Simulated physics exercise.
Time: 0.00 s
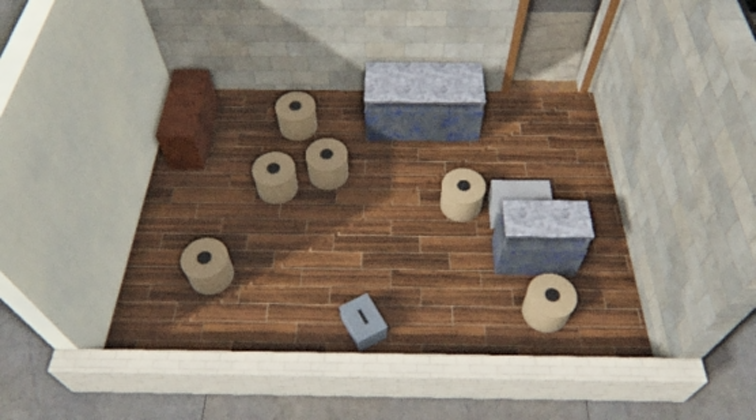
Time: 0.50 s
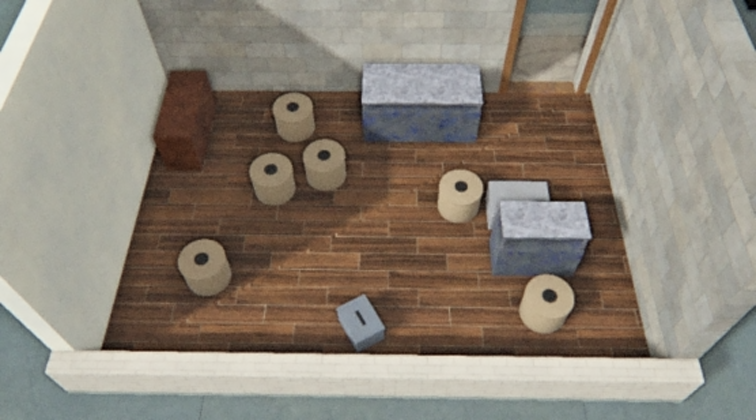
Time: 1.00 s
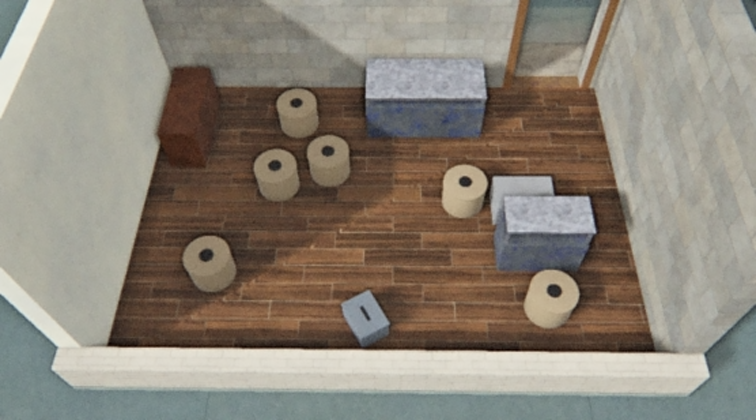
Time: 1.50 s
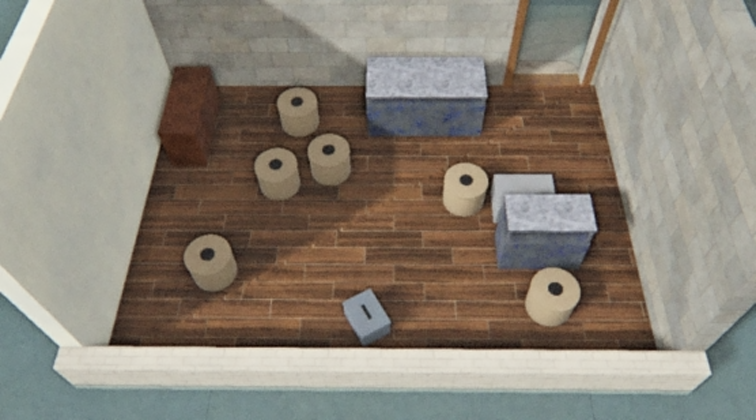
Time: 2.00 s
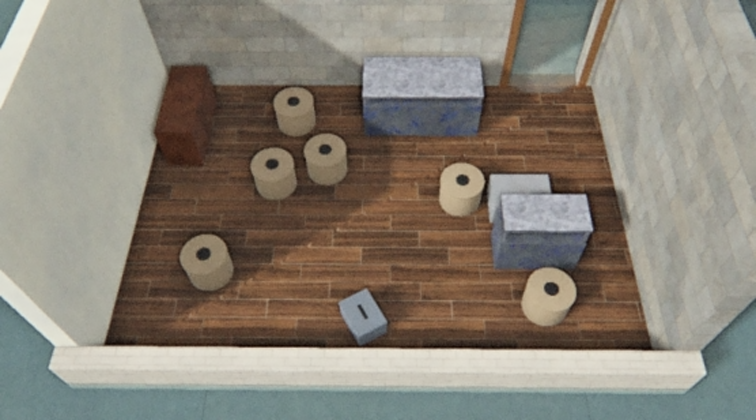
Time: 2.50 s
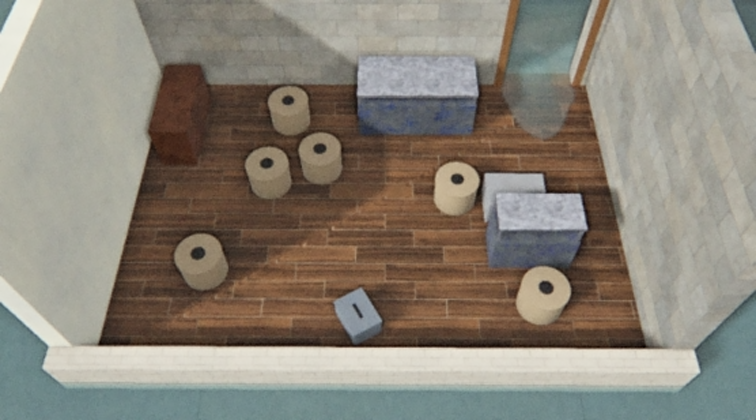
A wood-floored room with tan tubs, blue-grey blocks and a reddish-brown piece sat still, seen from above, as the ground outside turned bluish; then a small patch of water spread in through the doorway.
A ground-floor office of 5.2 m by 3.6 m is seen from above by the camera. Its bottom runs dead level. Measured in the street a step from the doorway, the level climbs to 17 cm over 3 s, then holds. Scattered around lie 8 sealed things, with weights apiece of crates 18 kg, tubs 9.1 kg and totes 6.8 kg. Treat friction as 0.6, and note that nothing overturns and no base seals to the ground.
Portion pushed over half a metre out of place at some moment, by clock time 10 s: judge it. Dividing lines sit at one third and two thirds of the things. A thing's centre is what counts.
Not many move that far, less than a third.
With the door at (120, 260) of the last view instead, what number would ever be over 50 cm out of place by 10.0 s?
The answer would then be 2.
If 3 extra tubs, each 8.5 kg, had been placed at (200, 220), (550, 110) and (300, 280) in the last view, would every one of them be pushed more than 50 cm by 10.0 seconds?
Within the limit; beyond the limit; within the limit.
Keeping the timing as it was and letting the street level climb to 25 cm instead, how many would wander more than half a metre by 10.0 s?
Then 3 of them.
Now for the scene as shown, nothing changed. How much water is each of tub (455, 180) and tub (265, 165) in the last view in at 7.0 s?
Close to 4 and 0 centimetres.
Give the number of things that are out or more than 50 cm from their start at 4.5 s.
The number comes to 0.
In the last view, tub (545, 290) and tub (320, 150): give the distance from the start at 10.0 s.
40 cm, 0 cm.
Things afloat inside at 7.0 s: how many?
Count: 0.
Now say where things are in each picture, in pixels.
The first picture shows a crate at (522, 196), on the bottom; a tub at (552, 295) rests on the ground; water covers 0.0 m2; 0 of 8 have shifted.
The second picture shows a crate at (520, 197) rests on the ground; a tub at (550, 296) rests on the ground; water covers 0.0 m2; 0 of 8 have shifted.
The third picture shows a crate at (524, 192), on the bottom; a tub at (554, 291) rests on the ground; 0.0 m2 under water; 0 of 8 have shifted.
The fourth picture shows a crate at (525, 190) rests on the ground; a tub at (556, 289), on the bottom; water covers 0.0 m2; 0 of 8 have shifted.
The fifth picture shows a crate at (521, 190), on the bottom; a tub at (552, 289) rests on the ground; 0.0 m2 under water; 0 of 8 have shifted.
The sixth picture shows a crate at (516, 189) rests on the ground; a tub at (546, 288) rests on the ground; 0.5 m2 under water; 0 of 8 have shifted.
After 3.5 s 0 of 8 are over 50 cm from their spots; 0 afloat.
After 4.5 s 0 of 8 are over 50 cm from their spots; 0 afloat.
After 7.0 s 0 of 8 are over 50 cm from their spots; 0 afloat.
After 10.0 s 0 of 8 are over 50 cm from their spots, and 0 have been at some point; 0 afloat.
